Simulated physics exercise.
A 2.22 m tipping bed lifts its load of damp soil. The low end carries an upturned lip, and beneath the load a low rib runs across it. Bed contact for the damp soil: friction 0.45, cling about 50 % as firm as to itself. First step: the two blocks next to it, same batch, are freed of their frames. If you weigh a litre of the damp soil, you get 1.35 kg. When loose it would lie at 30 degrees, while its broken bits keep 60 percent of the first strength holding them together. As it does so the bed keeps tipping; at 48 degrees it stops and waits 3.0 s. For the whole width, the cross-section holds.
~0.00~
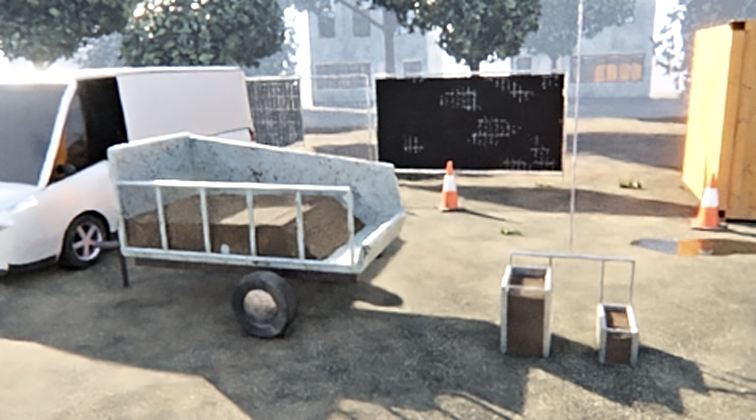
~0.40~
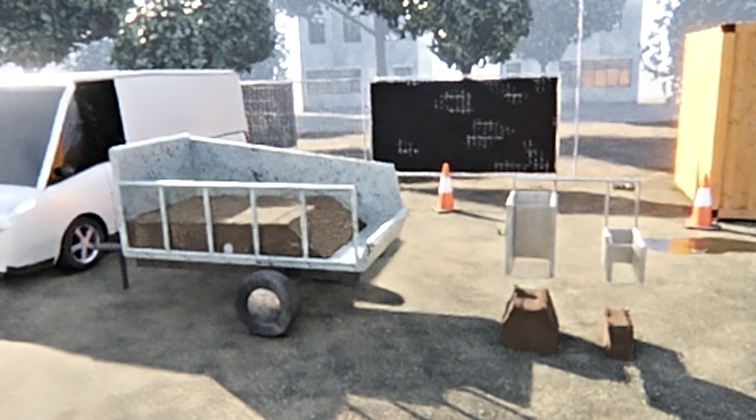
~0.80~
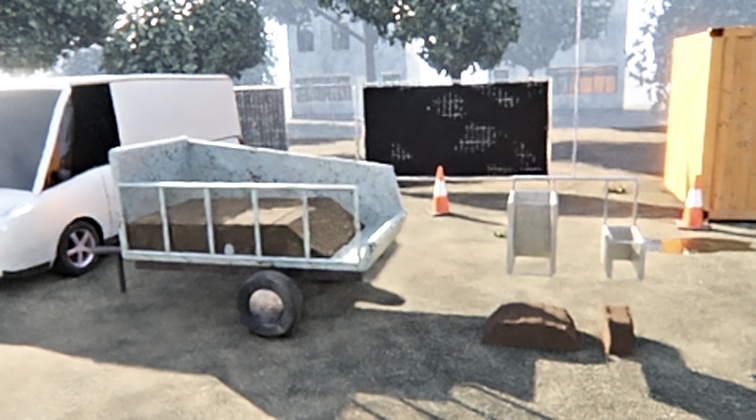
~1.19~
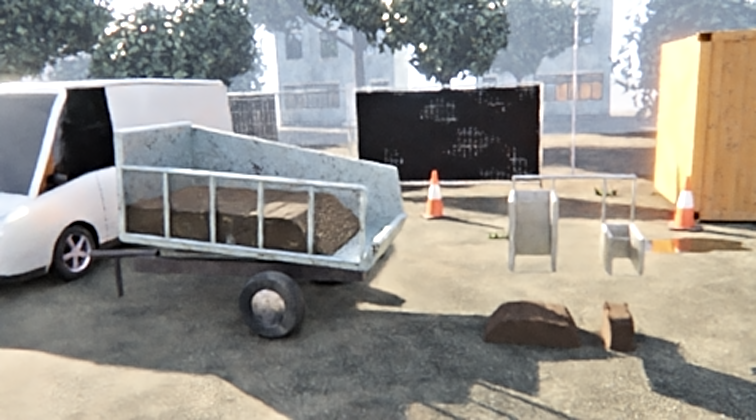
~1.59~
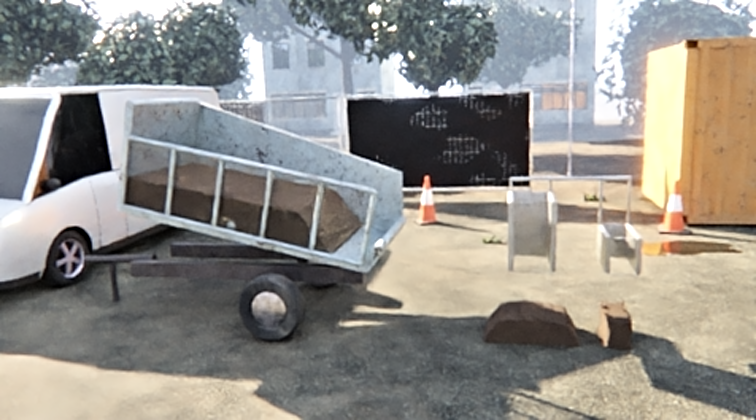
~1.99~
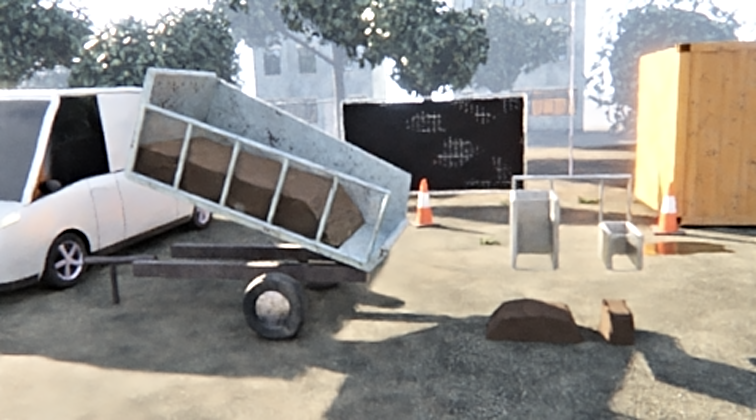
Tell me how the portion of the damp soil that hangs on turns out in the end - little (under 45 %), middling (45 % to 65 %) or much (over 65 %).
In the end it is little.
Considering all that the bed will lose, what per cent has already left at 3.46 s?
Close to 0 in a hundred.
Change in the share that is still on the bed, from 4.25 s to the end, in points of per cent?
Result: Close to 35 percent.
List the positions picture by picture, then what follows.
The first picture shows top of the high end at (115, 152), tilt 0 degrees; front end of the damp soil at (319, 260); test blocks 49 cm, 23 cm high (left to right).
The second picture shows top of the high end at (117, 152), tilt 0 degrees; front end of the damp soil at (323, 259); test blocks 37 cm, 23 cm high (left to right).
The third picture shows top of the high end at (116, 154), tilt 0 degrees; front end of the damp soil at (325, 259); test blocks 23 cm, 23 cm high (left to right).
The fourth picture shows top of the high end at (122, 135), tilt 5 degrees; front end of the damp soil at (327, 255); test blocks 23 cm, 23 cm high (left to right).
The fifth picture shows top of the high end at (133, 105), tilt 13 degrees; front end of the damp soil at (328, 252); test blocks 23 cm, 23 cm high (left to right).
The sixth picture shows top of the high end at (155, 74), tilt 20 degrees; front end of the damp soil at (333, 246); test blocks 23 cm, 23 cm high (left to right).
By 2.66 s, the tilt is 34 degrees and 100 % is on the bed.
By 3.46 s, the tilt is 48 degrees and 99 % is on the bed.
By 4.25 s, the tilt is 48 degrees and 73 % is on the bed.
By 5.04 s, the tilt is 48 degrees and 41 % is on the bed.
By 6.54 s, at the end, the tilt is 48 degrees and 36 % is on the bed.
